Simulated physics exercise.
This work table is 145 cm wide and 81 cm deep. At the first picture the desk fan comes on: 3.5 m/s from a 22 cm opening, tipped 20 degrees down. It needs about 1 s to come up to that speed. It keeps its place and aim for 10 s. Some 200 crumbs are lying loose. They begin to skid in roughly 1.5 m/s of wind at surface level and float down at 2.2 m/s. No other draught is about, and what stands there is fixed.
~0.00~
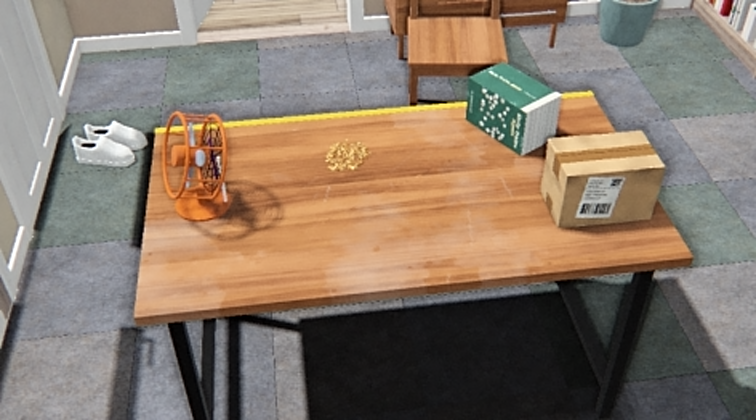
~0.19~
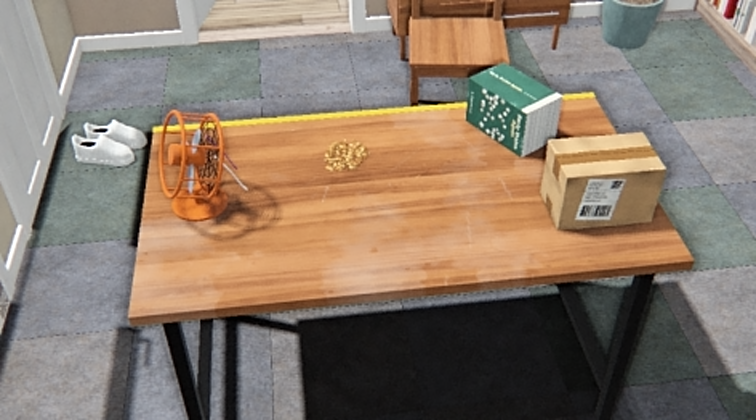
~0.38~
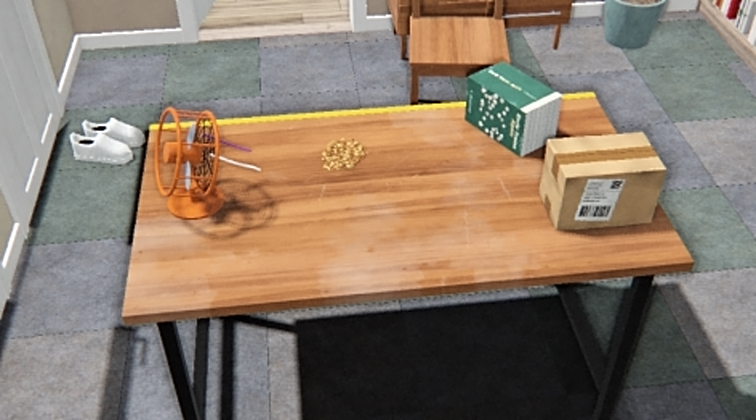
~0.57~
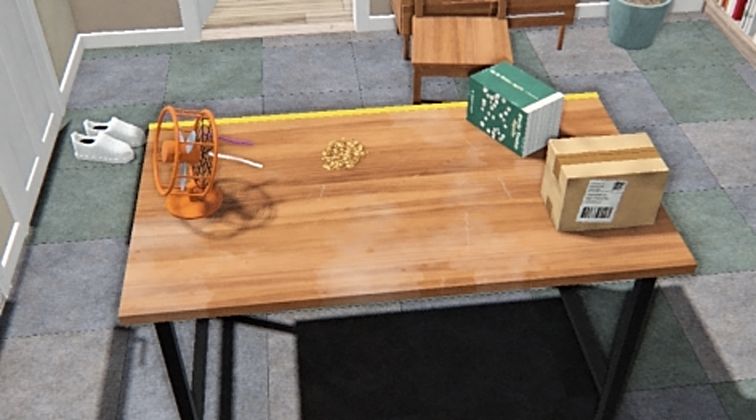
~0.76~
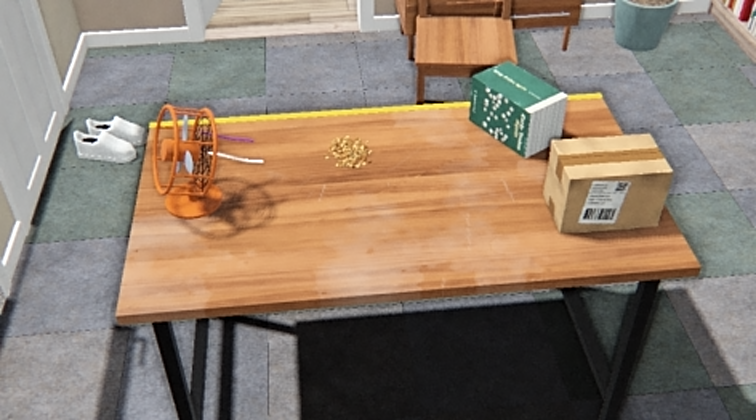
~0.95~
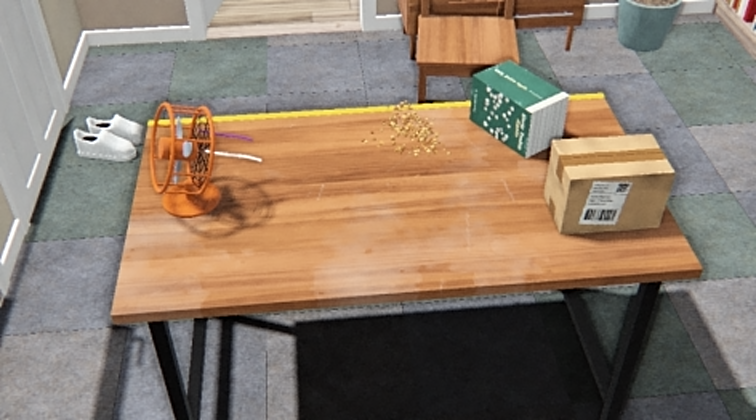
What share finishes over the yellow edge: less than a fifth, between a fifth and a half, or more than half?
Of the crumbs, more than half end over the yellow edge.
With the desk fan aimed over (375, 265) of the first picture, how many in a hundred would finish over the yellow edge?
In that case some 0 per cent.
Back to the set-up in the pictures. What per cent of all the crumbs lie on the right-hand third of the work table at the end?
About 20 %.
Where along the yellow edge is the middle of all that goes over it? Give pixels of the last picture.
At about (454, 103).
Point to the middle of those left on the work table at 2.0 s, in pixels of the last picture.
Around (483, 129).
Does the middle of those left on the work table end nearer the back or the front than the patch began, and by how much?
To the back, by about 10 cm.
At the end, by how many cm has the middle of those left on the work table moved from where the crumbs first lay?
About 45 cm.
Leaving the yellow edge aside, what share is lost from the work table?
Some 5 per cent.
After 2.0 s, 14 % are on the move or not yet settled, 74 % are over the yellow edge; the middle of those still in play is near (483, 129).
After 3.2 s, 12 % are on the move or not yet settled, 74 % are over the yellow edge; the middle of those still in play is near (483, 128).
After 5.5 s, 10 % are on the move or not yet settled, 74 % are over the yellow edge; the middle of those still in play is near (483, 126).
After 10.0 s, at the end, 74 % are over the yellow edge; the middle of those still in play is near (482, 124).
